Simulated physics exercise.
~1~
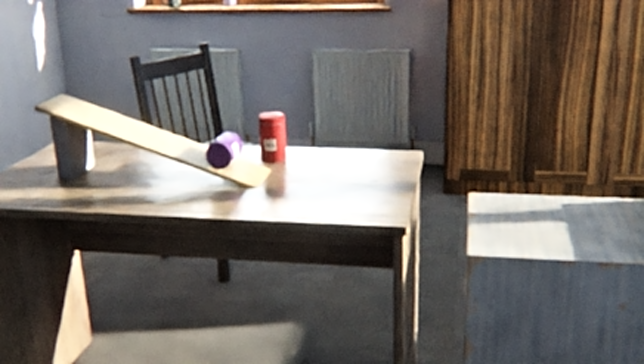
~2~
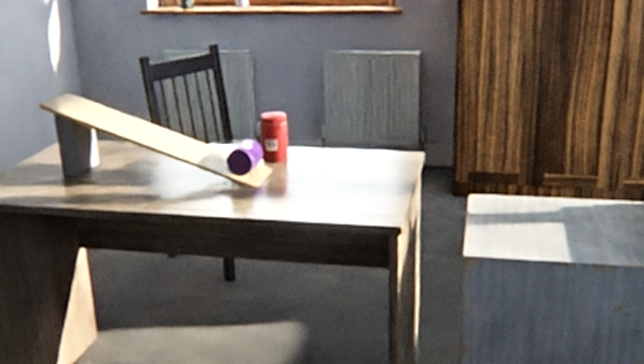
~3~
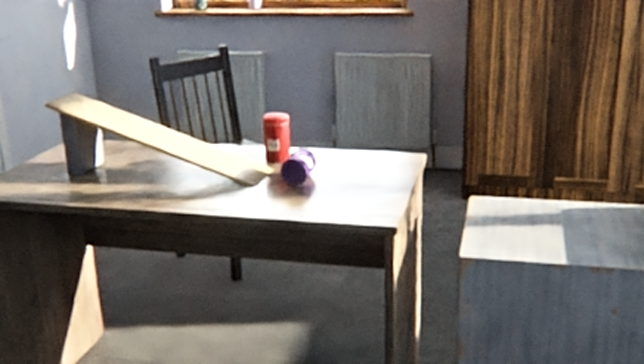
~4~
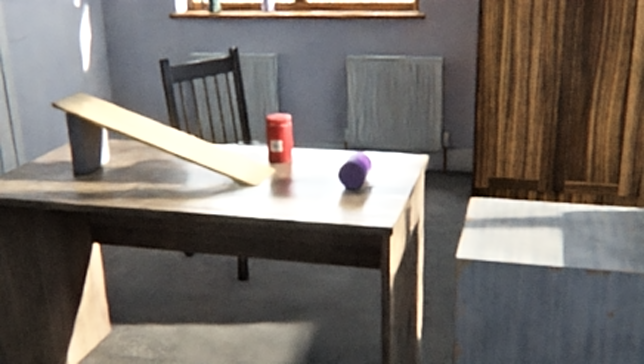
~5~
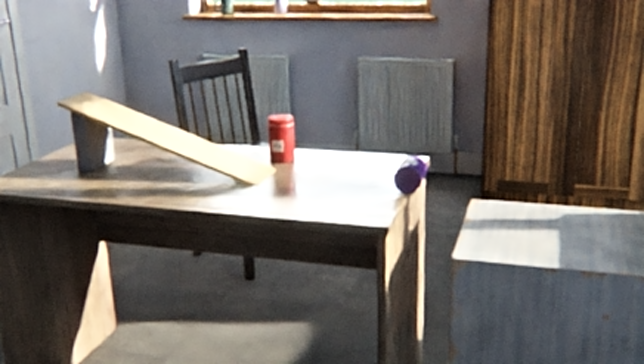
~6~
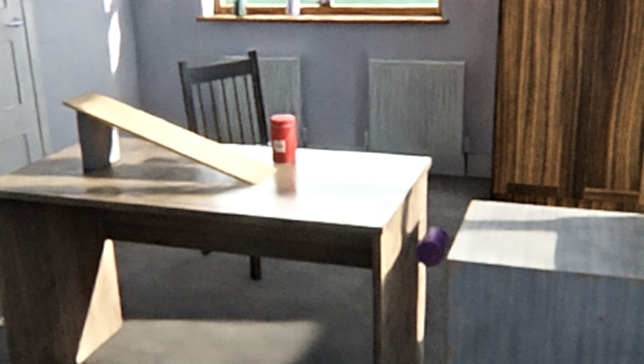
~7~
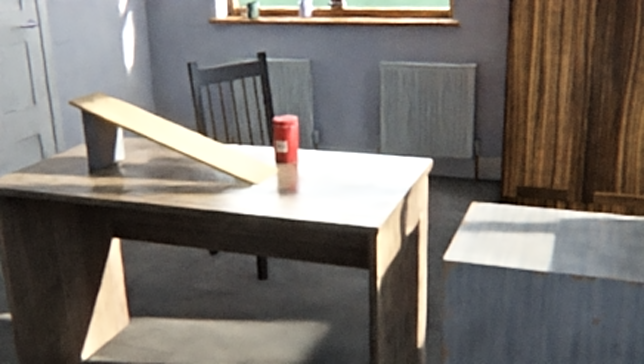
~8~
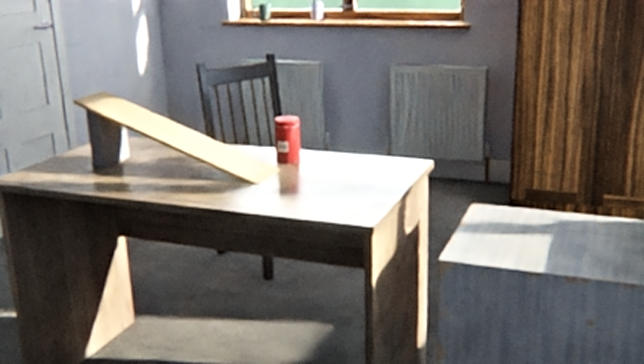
In a sunlit room with grey walls, a wooden table is seen from the front and slightly above, the view drifting slowly sideways. A pale ramp slopes down to the right across the tabletop, with a red jar standing behind its foot, a dark chair beyond, and a lower grey top across a gap at right. A purple jar lying on its side rolls down the ramp, passes the red jar and crosses the table. It goes over the right edge and drops into the gap, out of sight. The red jar stays standing in its place.
